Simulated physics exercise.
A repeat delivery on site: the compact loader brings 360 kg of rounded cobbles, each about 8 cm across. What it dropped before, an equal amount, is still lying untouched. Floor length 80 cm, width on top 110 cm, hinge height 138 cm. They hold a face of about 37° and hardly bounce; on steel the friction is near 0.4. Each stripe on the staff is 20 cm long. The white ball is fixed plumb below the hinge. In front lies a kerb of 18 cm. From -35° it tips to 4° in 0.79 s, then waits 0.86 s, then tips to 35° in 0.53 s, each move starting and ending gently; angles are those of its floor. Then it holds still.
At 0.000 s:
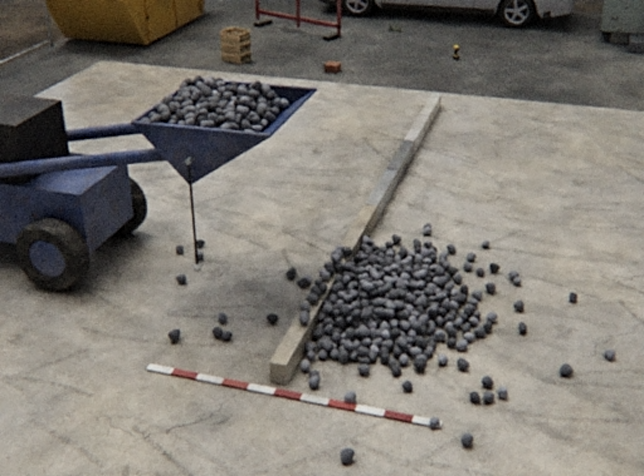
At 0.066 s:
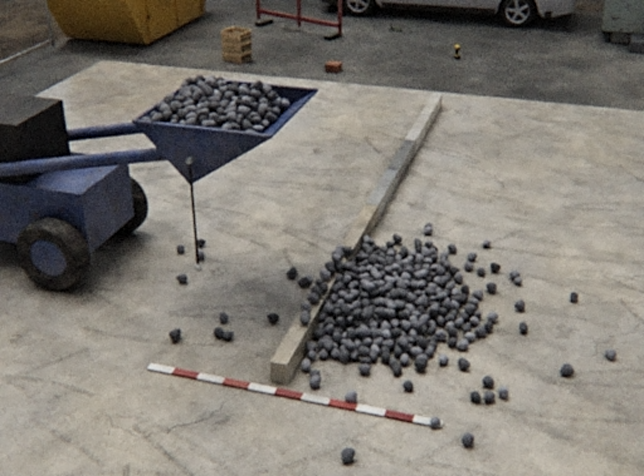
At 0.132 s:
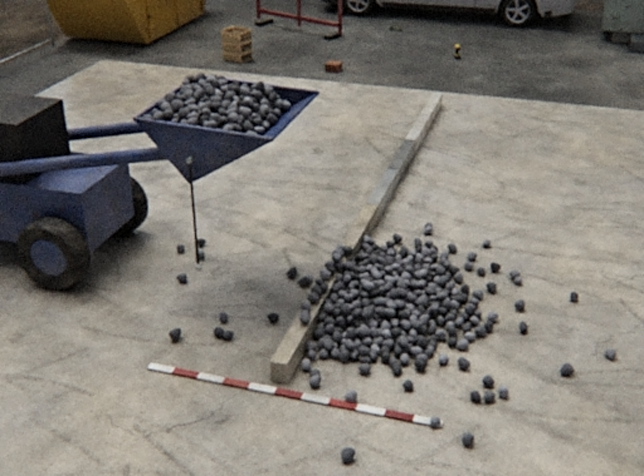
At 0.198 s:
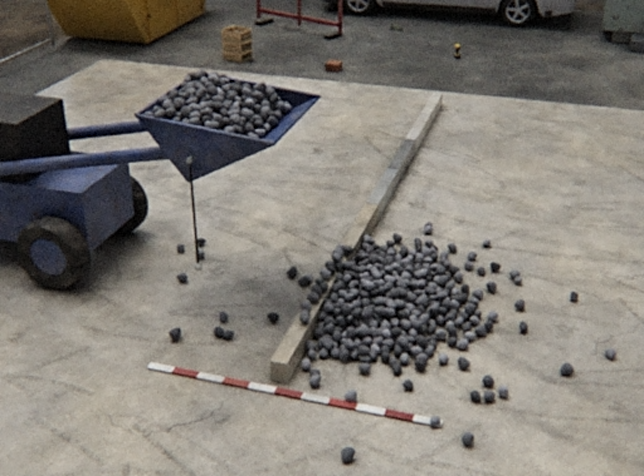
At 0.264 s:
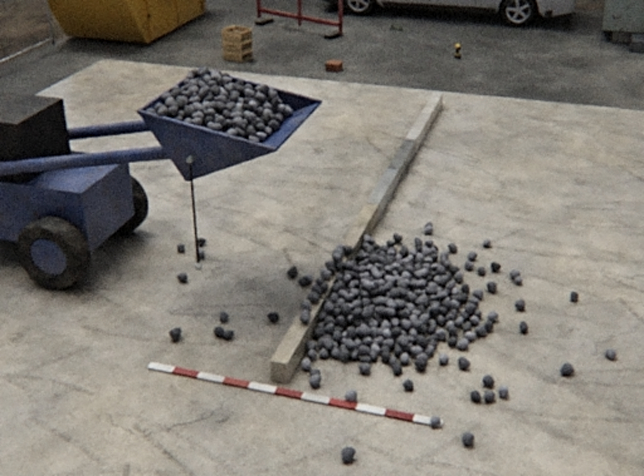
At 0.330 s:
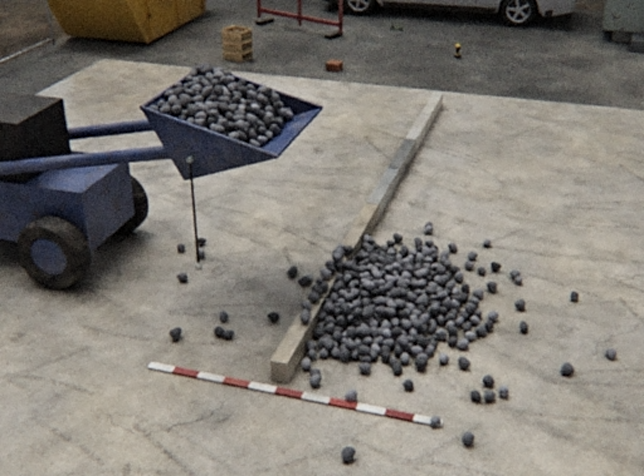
On a concrete yard, a blue loader's raised bucket of dark stones slowly tilting forward slightly, beside a still pile against a kerb.
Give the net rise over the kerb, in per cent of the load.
Roughly 43 per cent of a load more.
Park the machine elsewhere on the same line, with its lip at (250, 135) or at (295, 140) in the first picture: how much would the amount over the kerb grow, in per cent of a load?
Near 20 per cent from the first place, 80 from the second.
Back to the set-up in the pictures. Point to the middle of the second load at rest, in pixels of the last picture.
Near (315, 284).
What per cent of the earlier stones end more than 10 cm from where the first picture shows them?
About 5 per cent.
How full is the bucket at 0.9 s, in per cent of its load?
About 100 per cent.
After 0.6 s the floor is at -2°; in per cent of one load, 100 in the bucket, 6 on this side of the kerb, 96 over the kerb; the foremost stones are at (542, 321).
After 0.9 s the floor is at 4°; in per cent of one load, 100 in the bucket, 6 on this side of the kerb, 96 over the kerb; the foremost stones are at (542, 321).
After 2.6 s the floor is at 35°; in per cent of one load, 21 in the bucket, 69 on this side of the kerb, 112 over the kerb; the foremost stones are at (542, 321).
After 5.2 s the floor is at 35°; in per cent of one load, 0 in the bucket, 63 on this side of the kerb, 139 over the kerb; the foremost stones are at (546, 323). Net gain over the kerb, 43.
